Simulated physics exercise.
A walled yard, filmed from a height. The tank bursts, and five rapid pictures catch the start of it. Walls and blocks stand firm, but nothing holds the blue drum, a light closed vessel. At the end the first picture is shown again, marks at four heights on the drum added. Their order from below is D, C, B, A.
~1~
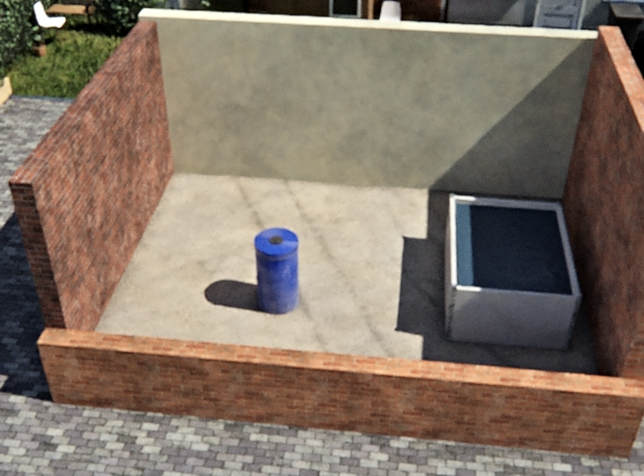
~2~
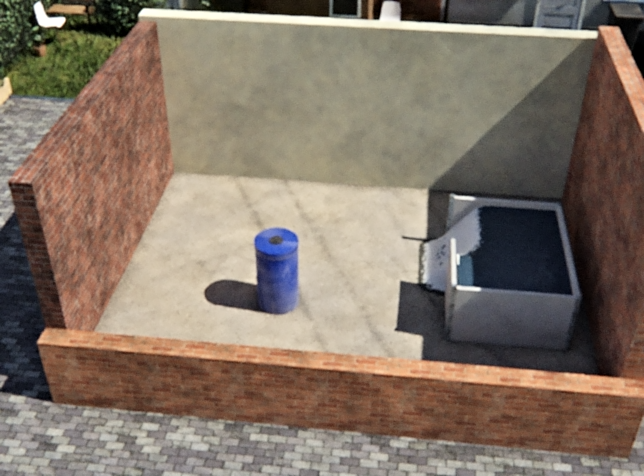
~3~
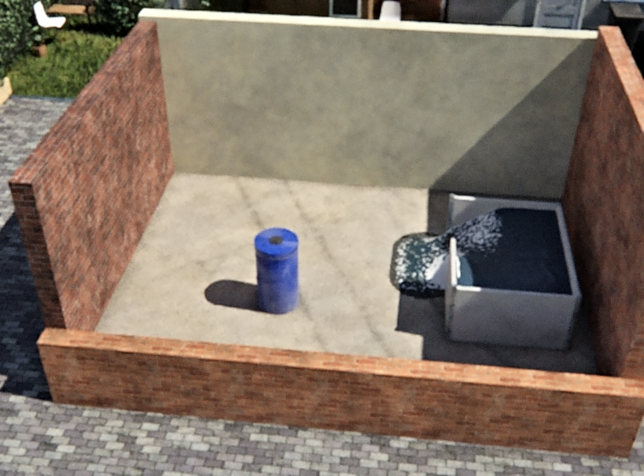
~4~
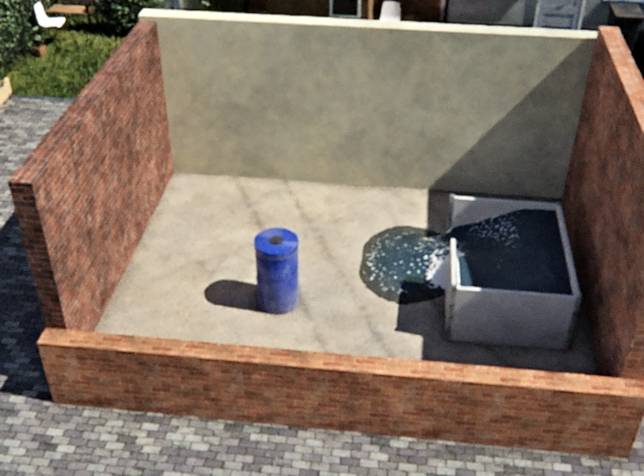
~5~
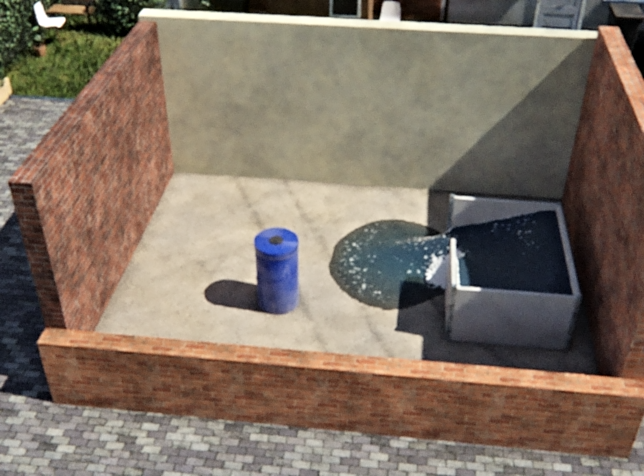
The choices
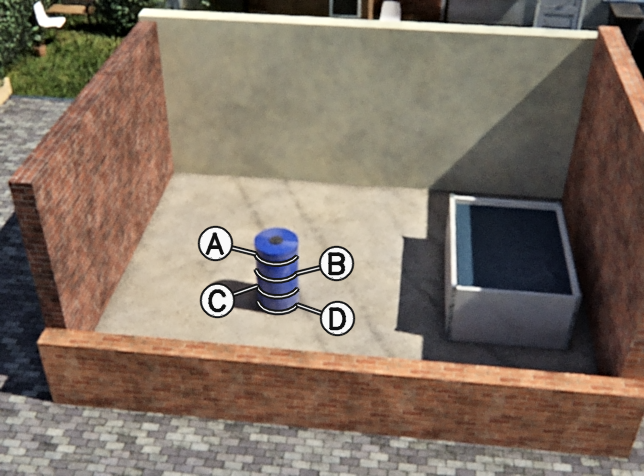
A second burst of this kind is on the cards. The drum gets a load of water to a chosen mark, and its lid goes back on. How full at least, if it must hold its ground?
C is the one.
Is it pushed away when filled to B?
No, that is safe.
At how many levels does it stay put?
Three of the four.
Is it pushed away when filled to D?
Yes, that goes wrong.
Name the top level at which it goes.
Level D.
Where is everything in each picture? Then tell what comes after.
Lid of the blue drum at (276, 240); tank full, its middle at (509, 248), in the first frame.
Water covers 2 % of the ground, mostly out of sight from here, in the second frame.
In the third frame, 4 % of the ground wet, in view closest to the drum at (402, 285).
In the fourth frame, 7 % of the ground wet, in view closest to the drum at (372, 279).
Lid of the blue drum at (276, 240); 10 % of the ground wet, in view closest to the drum at (350, 287), in the fifth frame.
On the marked copy, A at (273, 264); B at (274, 280); C at (274, 296); D at (275, 312); from the bottom up D, C, B, A.
If A is chosen, it does not move.
If B is chosen, it does not move.
If C is chosen, it does not move.
If D is chosen, it is pushed about 4 times its own width away.
